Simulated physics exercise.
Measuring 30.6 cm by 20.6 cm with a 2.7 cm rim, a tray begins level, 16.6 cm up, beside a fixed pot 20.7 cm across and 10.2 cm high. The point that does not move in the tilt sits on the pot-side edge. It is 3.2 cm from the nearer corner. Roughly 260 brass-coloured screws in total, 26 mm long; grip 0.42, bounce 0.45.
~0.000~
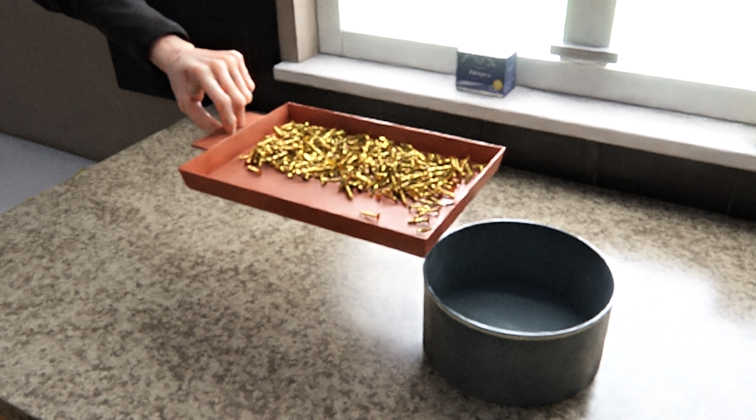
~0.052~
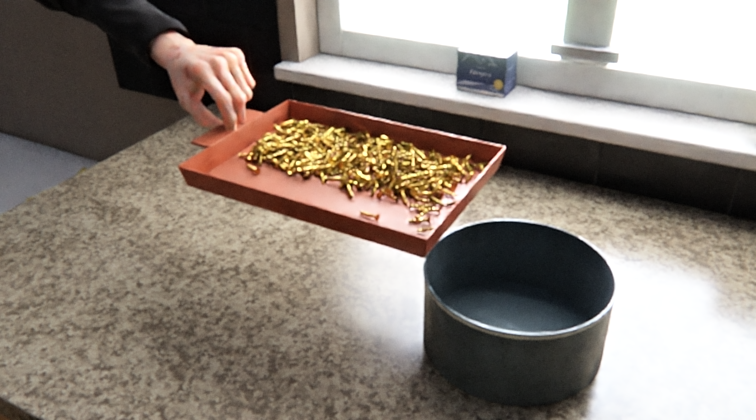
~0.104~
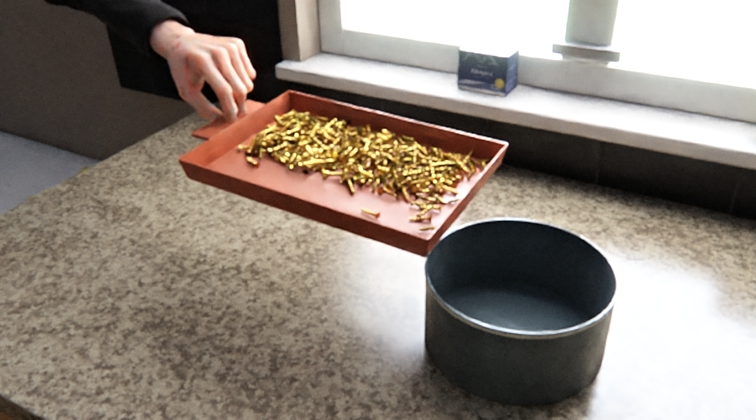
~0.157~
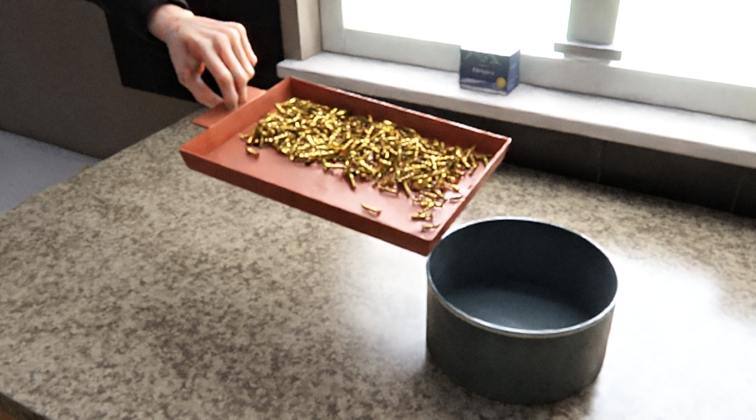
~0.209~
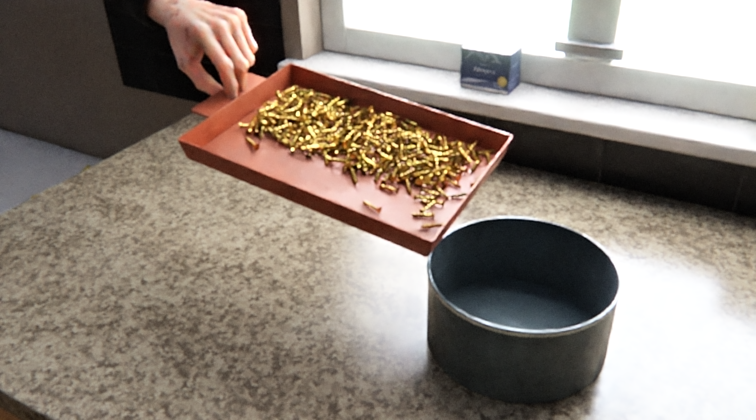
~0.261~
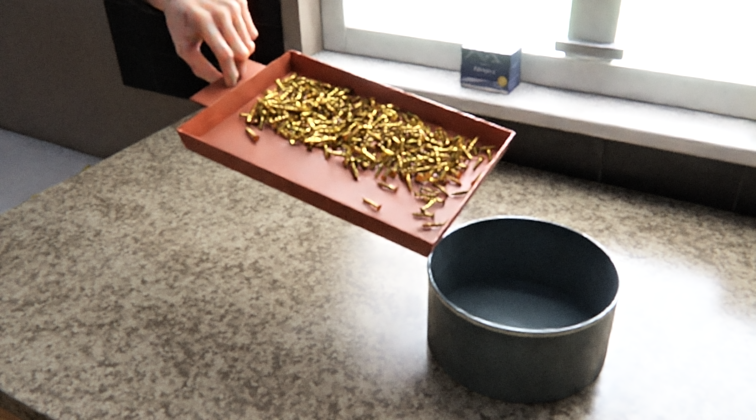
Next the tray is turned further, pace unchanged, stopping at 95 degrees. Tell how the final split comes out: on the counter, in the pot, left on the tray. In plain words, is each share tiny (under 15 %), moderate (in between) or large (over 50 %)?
Counter: The main share. Pot: A notable amount. Tray: A slight amount.
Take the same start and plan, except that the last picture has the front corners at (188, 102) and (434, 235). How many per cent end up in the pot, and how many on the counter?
Pot 95; counter 5.
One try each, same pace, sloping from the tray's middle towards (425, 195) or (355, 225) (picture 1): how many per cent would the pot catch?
Near 95 and 0 percent, in that order.
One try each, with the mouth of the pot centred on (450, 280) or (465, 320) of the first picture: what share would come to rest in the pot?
Roughly 90 and 100 percent.
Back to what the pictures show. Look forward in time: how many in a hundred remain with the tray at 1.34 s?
I'd say close to 70 per cent.
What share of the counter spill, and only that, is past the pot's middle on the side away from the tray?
Around 40 per cent, give or take.
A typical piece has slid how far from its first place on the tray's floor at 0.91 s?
15 cm.
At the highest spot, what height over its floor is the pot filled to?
Roughly 2.0 cm up.
After 0.91 s, tilt 51 degrees; the tray holds 100 %, the pot 0 %.
Then, at 1.34 s, tilt 77 degrees; the tray holds 70 %, the pot 10 %.
After 1.85 s, tilt 95 degrees; the tray holds 5 %, the pot 30 %.
At rest (2.7 s), counter 70 %, pot 30 %, tray 0 %.
